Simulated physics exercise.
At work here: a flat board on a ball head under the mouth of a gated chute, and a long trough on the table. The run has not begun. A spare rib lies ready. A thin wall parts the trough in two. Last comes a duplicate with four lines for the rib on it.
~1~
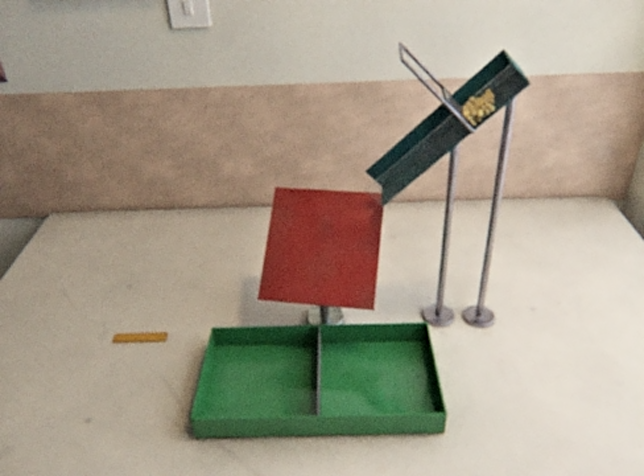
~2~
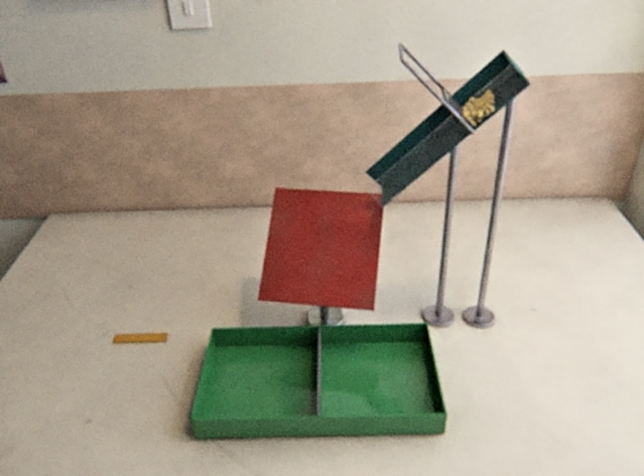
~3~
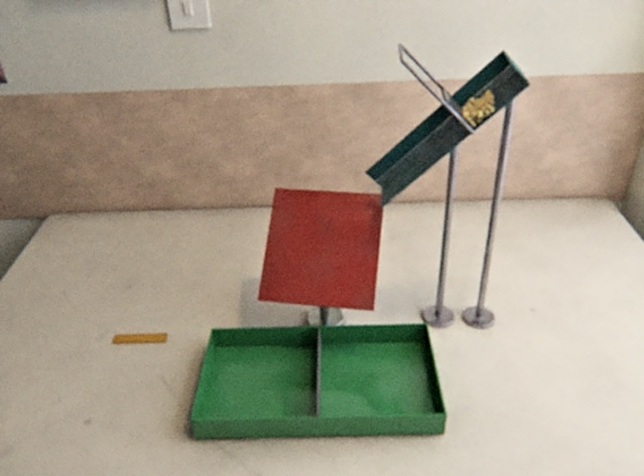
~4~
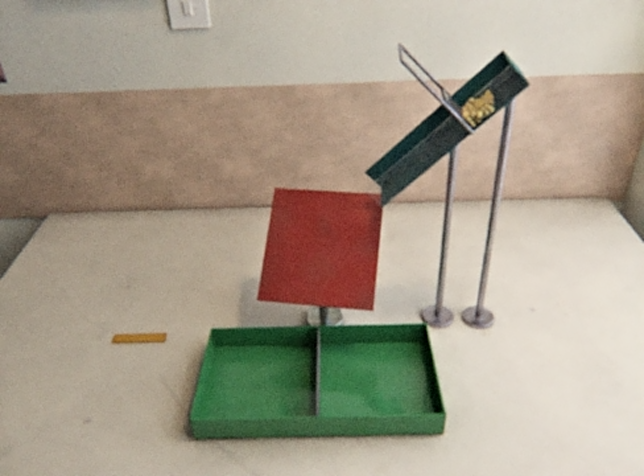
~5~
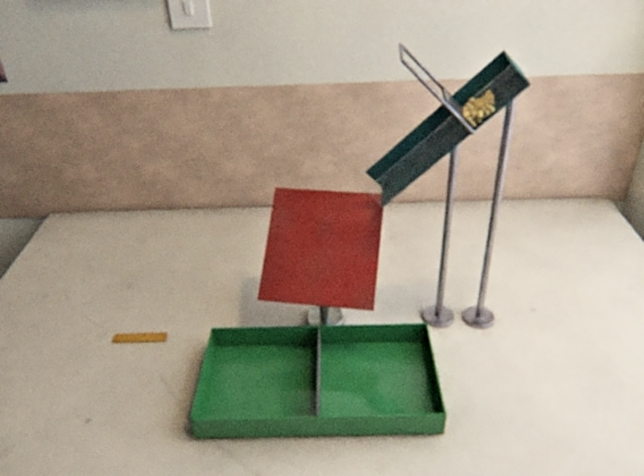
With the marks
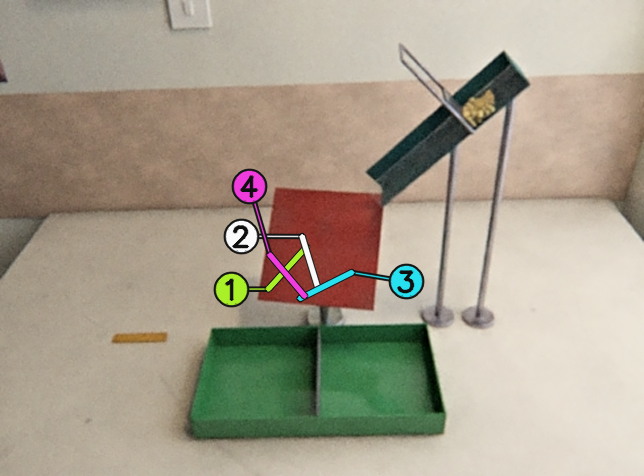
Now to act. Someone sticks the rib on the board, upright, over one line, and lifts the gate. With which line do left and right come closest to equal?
The best line is 4.
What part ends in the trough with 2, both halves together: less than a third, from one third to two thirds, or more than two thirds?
More than two thirds.
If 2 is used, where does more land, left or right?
The right half.
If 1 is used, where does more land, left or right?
More lands on the left.
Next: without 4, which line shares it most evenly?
It is 2.
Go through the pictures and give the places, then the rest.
In the first picture, load behind the gate near (479, 110), soya beans; lip of the chute near (382, 196), sloping fairly steeply.
In the second picture, middle of the board near (322, 246), tilted fairly steeply; middle of its low edge near (315, 305); of its high edge near (329, 190).
In the third picture, front corners of the trough near (191, 420) and (446, 414); front end of its middle wall near (318, 417); gate still shut near (447, 100).
In the fourth picture, middle of the load near (479, 111); lip near (382, 197).
In the fifth picture, middle of the load near (479, 111); lip near (382, 197).
On the marked copy, line 1 from (306, 246) to (268, 289); line 2 from (302, 236) to (317, 288); line 3 from (351, 272) to (300, 298); line 4 from (269, 254) to (304, 296).
If 1 is chosen, of what is caught, all but a few in the left half, a small share in the right.
If 2 is chosen, of what is caught, close to a quarter in the left half, the bulk in the right.
If 3 is chosen, of what is caught, all but a few in the left half, only a few in the right.
If 4 is chosen, of what is caught, close to half in the left half, close to half in the right.
